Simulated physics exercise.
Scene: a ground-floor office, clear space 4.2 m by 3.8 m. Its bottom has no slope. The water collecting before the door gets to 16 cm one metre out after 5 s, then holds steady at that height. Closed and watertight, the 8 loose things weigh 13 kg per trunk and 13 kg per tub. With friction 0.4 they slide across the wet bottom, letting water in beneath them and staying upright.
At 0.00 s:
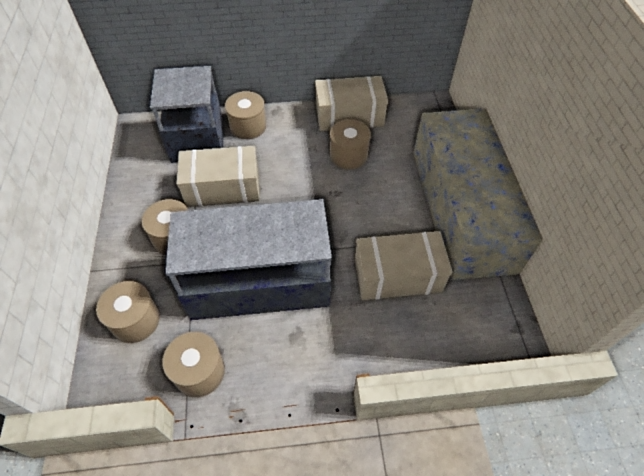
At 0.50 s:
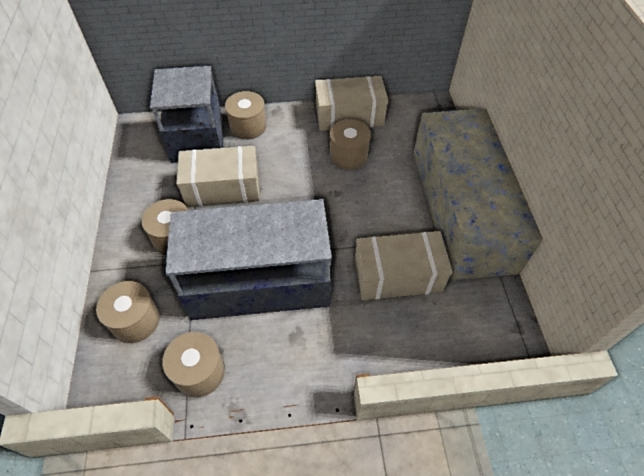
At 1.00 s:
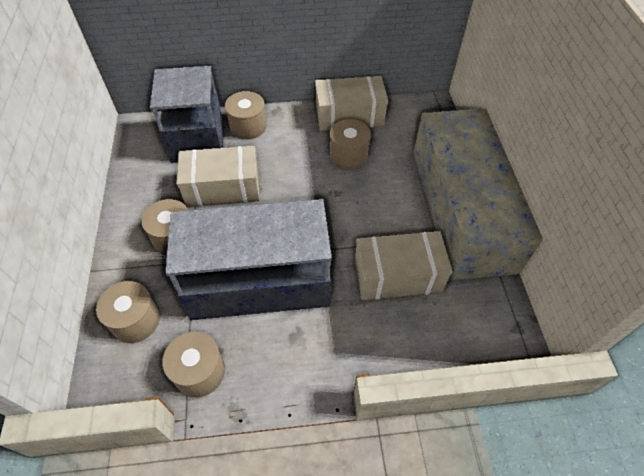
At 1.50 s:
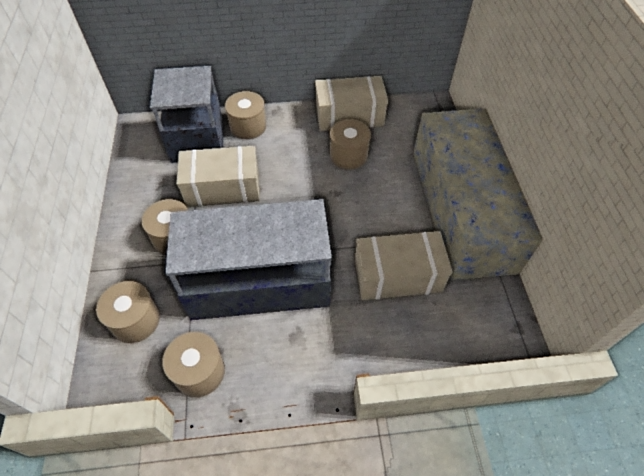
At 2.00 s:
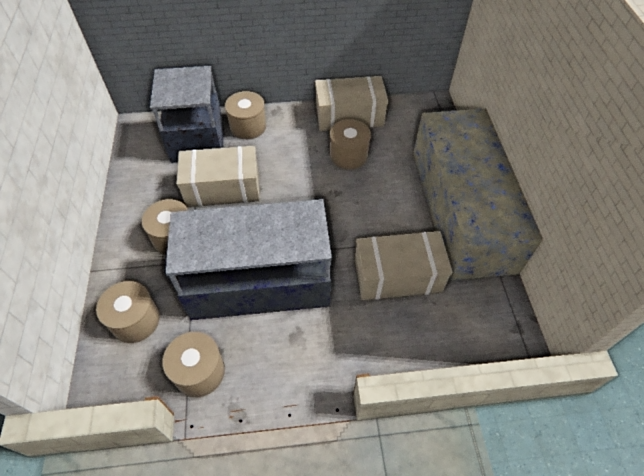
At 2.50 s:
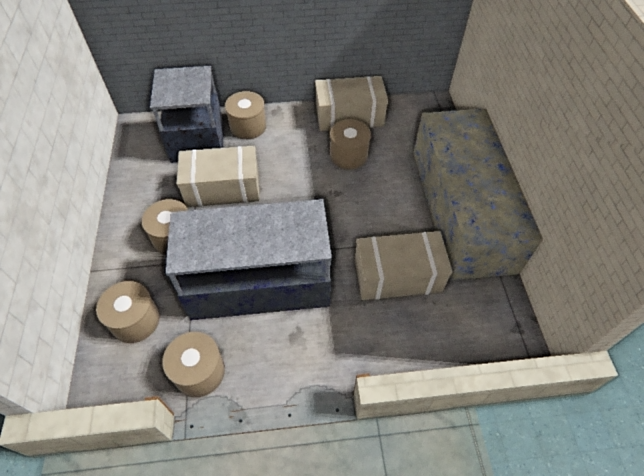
A large walled room of boxes and tubs stays still as water spreads outside its doorway.
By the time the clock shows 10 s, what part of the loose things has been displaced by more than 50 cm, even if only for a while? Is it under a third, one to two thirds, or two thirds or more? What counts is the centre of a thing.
The moved part is mid-sized, a third to two thirds.
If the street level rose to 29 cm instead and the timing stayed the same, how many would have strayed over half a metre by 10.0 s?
In that case 5 of them.
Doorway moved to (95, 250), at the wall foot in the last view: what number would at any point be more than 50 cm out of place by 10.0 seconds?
Then the count would be 5.
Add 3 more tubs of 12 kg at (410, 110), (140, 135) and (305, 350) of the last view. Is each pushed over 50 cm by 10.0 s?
In turn: Within the mark, within the mark, beyond the mark.
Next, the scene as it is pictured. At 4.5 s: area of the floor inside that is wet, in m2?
I'd estimate close to 2.0 m2.
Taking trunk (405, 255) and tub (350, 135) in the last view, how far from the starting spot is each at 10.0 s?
The first is 120 cm from its start, the second 0 cm.
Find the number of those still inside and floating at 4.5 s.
At that time the total is 0.
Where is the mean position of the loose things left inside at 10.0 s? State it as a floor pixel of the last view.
They're centred close to (253, 185).
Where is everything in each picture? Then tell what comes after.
The first frame shows a trunk at (217, 164) rests on the ground; a tub at (191, 358), on the bottom; water covers 0.0 m2; 0 of 8 have shifted.
The second frame shows a trunk at (217, 164) rests on the ground; a tub at (191, 358), on the bottom; 0.0 m2 under water; 0 of 8 have shifted.
The third frame shows a trunk at (217, 164) rests on the ground; a tub at (191, 358) rests on the ground; 0.0 m2 under water; 0 of 8 have shifted.
The fourth frame shows a trunk at (217, 164), on the bottom; a tub at (191, 358) rests on the ground; 0.0 m2 under water; 0 of 8 have shifted.
The fifth frame shows a trunk at (217, 164) rests on the ground; a tub at (191, 358), on the bottom; 0.0 m2 under water; 0 of 8 have shifted.
The sixth frame shows a trunk at (217, 164) rests on the ground; a tub at (191, 358), on the bottom; 0.0 m2 under water; 0 of 8 have shifted.
After 3.5 s 0 of 8 are over 50 cm from their spots; 0 afloat.
After 4.5 s 0 of 8 are over 50 cm from their spots; 0 afloat.
After 7.0 s 2 of 8 are over 50 cm from their spots; 1 afloat.
After 10.0 s 3 of 8 are over 50 cm from their spots, and 3 have been at some point; 1 afloat.
